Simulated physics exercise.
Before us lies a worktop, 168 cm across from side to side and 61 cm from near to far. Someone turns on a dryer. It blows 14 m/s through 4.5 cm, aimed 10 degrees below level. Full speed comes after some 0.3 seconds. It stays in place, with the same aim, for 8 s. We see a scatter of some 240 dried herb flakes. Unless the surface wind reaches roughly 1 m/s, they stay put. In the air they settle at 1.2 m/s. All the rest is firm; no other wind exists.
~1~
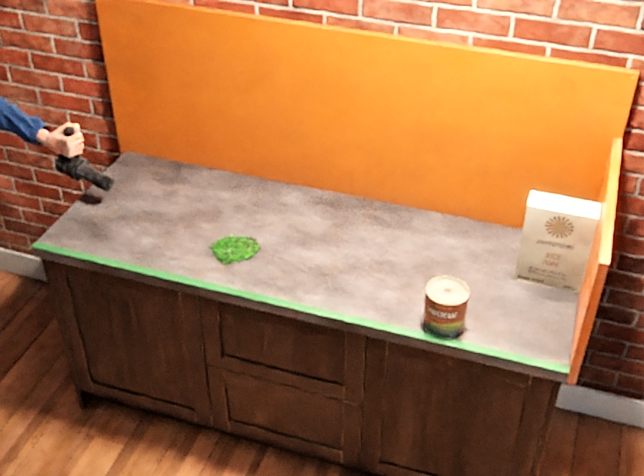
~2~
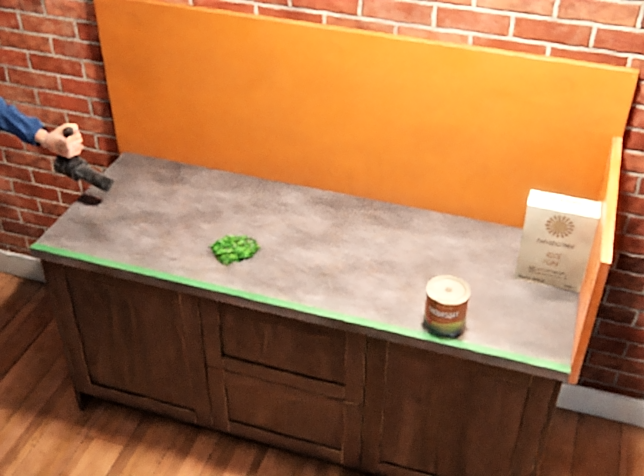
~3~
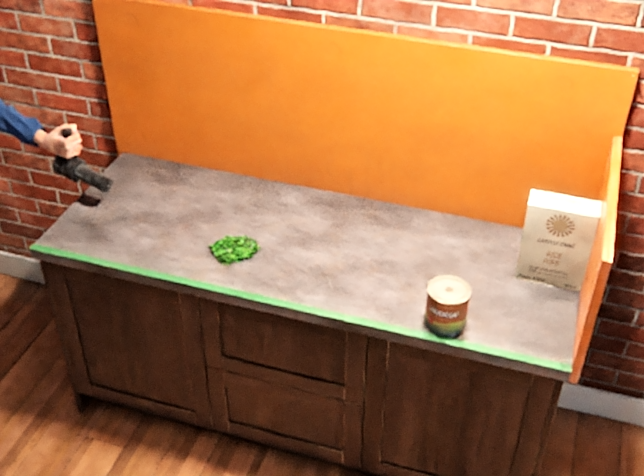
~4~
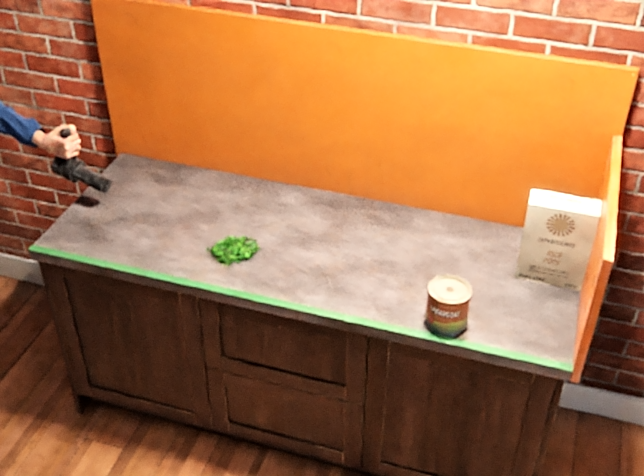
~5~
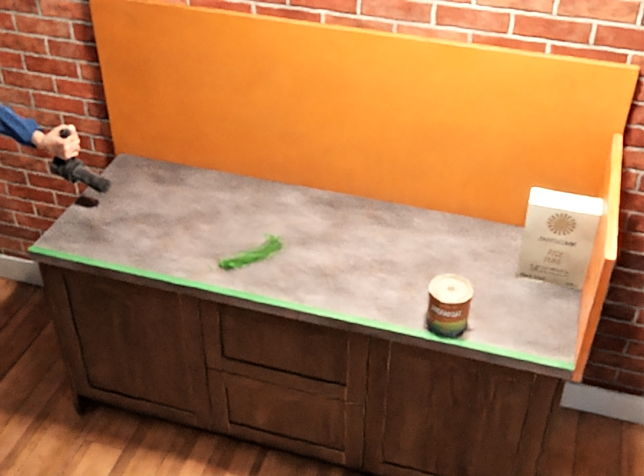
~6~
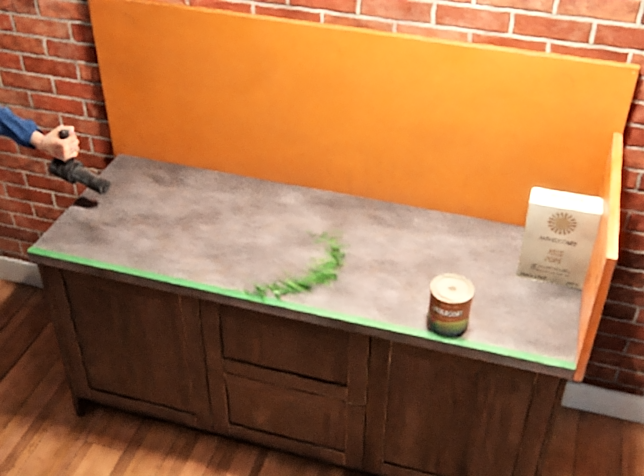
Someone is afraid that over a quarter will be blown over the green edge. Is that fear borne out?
Odds are the amount swept past that edge ends up above a quarter.
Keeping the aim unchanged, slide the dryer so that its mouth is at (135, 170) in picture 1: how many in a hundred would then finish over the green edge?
In that case roughly 100 percent.
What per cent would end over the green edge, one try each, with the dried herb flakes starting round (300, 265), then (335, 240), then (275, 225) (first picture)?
First try near 60 %, second near 0 %, third near 0 %.
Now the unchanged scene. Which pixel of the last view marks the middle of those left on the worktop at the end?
Centre: Approx. (576, 264) px, last frame.
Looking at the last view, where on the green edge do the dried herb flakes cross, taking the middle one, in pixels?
I'd put my finger close to (351, 322).
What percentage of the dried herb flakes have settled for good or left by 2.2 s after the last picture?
That works out to some 70 %.
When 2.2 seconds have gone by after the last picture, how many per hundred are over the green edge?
I'd put it at about 60 percent.
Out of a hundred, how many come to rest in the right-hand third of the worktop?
40 %.
Then, 1.2 s after the last picture, 38 % are on the move or not yet settled, 61 % are over the green edge; the middle of those still in play is near (547, 255).
Then, 2.2 s after the last picture, 33 % are on the move or not yet settled, 61 % are over the green edge; the middle of those still in play is near (578, 263).
Then, 4.1 s after the last picture, 26 % are on the move or not yet settled, 61 % are over the green edge; the middle of those still in play is near (577, 265).
Then, 7.7 s after the last picture, at the end, 61 % are over the green edge; the middle of those still in play is near (576, 264).
